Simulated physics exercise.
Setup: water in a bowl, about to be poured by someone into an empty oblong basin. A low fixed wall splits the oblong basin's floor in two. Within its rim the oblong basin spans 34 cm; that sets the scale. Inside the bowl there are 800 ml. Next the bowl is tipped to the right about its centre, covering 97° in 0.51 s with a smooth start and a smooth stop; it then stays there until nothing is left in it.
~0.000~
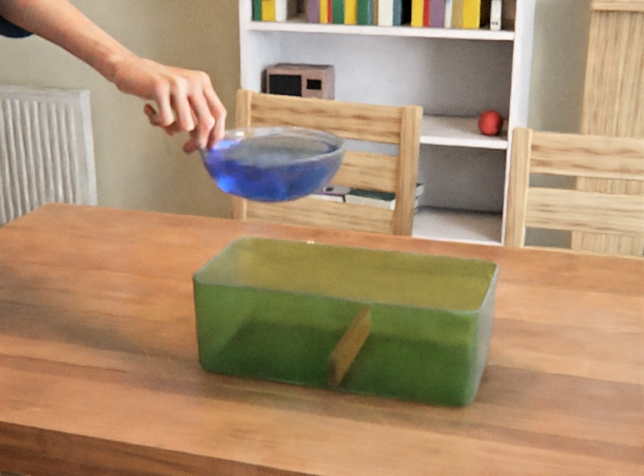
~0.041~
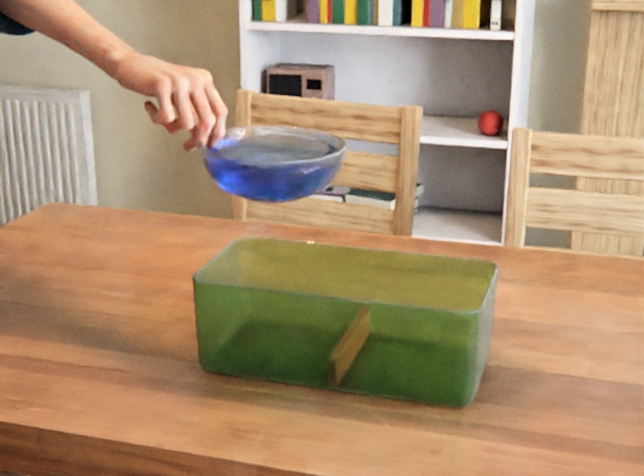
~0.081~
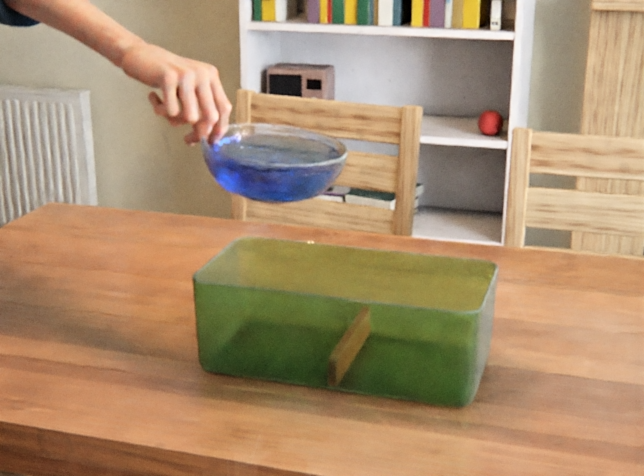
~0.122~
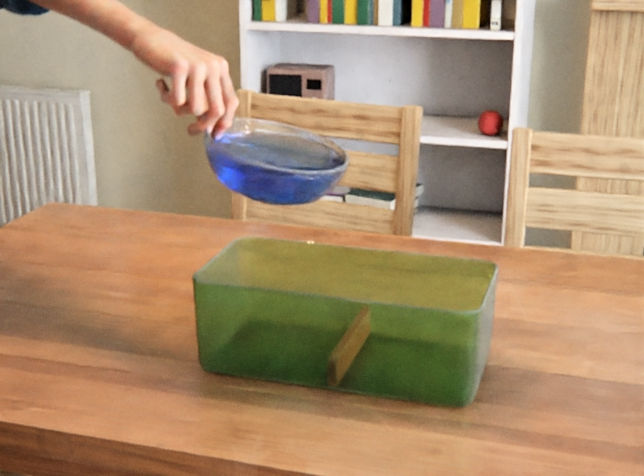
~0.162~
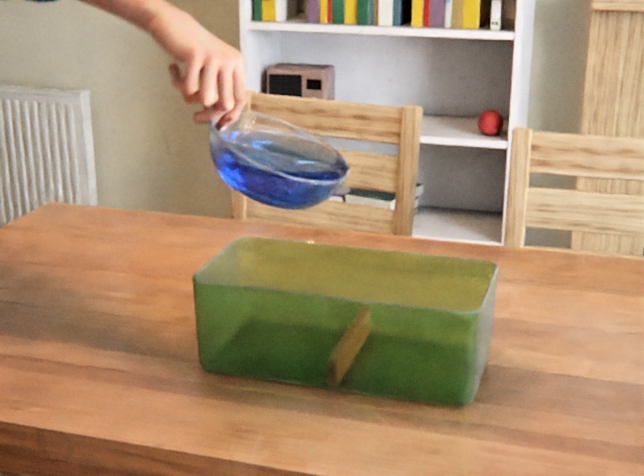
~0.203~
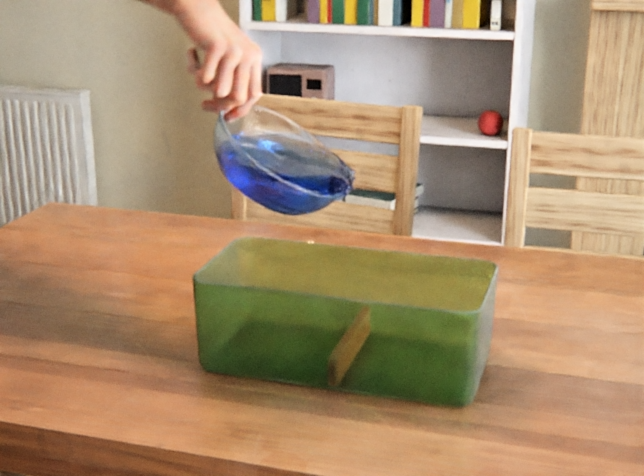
On a wooden table, a hand tilts a glass bowl of blue water rightward above a green basin.
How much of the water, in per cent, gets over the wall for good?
63 %.
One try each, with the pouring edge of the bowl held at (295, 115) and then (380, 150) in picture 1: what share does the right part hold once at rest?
35 per cent first, 70 per cent second.
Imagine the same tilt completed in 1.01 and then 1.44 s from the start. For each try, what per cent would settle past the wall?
Around 80 per cent first, around 85 per cent next.
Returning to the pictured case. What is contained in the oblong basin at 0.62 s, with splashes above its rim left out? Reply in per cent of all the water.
Around 88 per cent of the whole.
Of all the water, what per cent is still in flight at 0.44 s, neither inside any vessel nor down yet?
Near 28 per cent at that moment.
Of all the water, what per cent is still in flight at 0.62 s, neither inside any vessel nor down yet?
I'd put it at about 12 per cent of the liquid.
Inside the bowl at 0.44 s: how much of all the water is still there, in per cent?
Around 5 percent.
After 0.44 s the tilt is 93° and 5 per cent is still to pour, 4 is left of the wall and 62 right of it.
After 0.62 s the tilt is 97° and 0 per cent is still to pour, 20 is left of the wall and 68 right of it.
After 0.81 s the tilt is 97° and 0 per cent is still to pour, 30 is left of the wall and 67 right of it.
After 1.01 s the tilt is 97° and 0 per cent is still to pour, 34 is left of the wall and 64 right of it.
In the end 35 per cent lies left of the wall, 63 right of it and 2 outside.
